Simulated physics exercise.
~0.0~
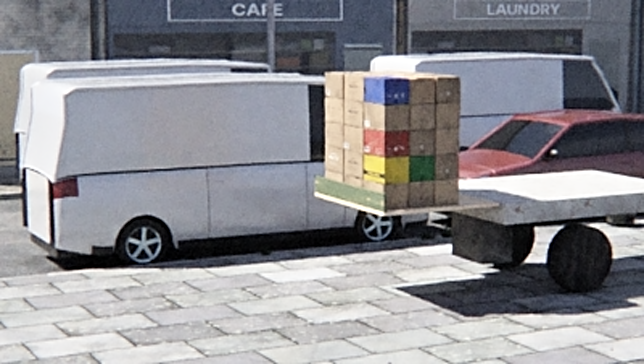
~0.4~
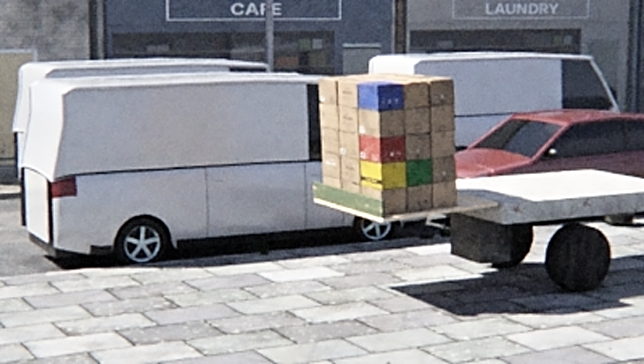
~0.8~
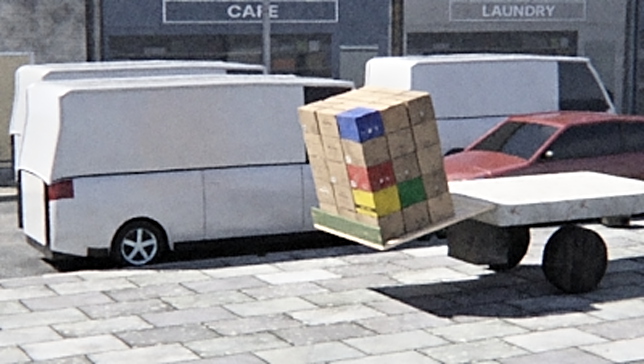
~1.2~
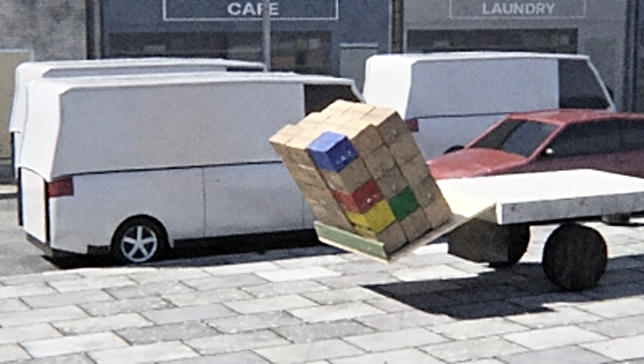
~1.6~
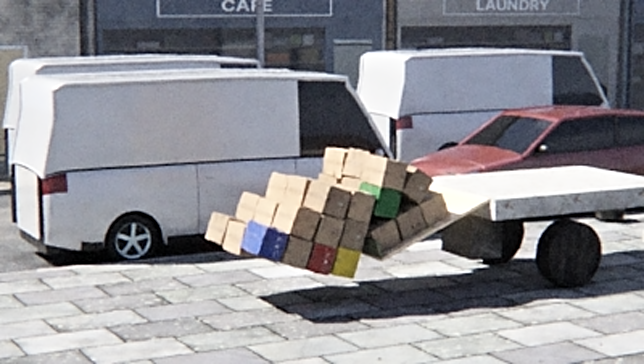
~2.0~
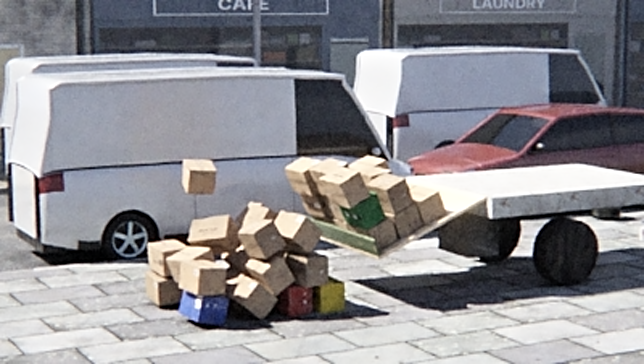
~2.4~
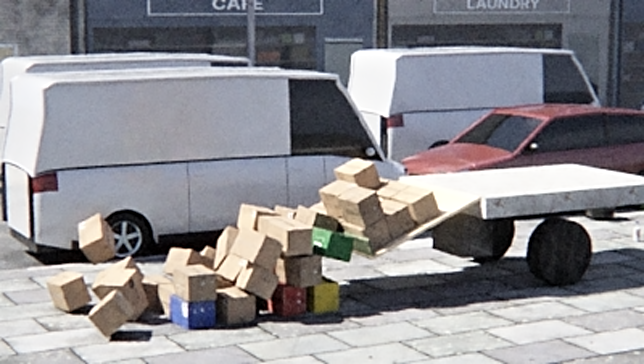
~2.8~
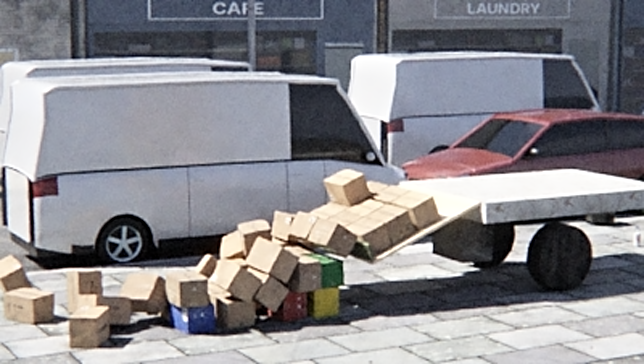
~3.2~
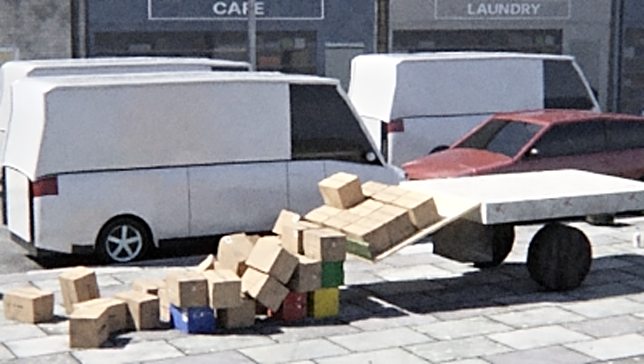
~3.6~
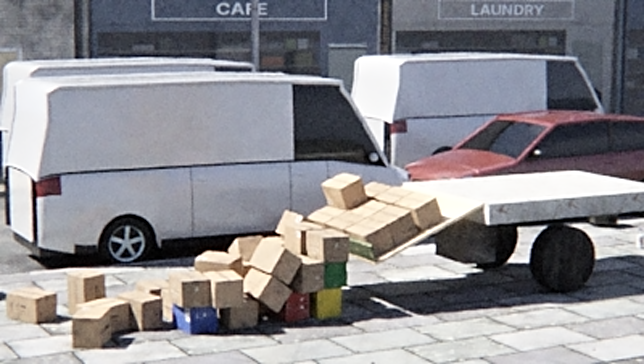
Stacked cartons lean as the flap tilts, then topple left, most landing heaped on the pavement.
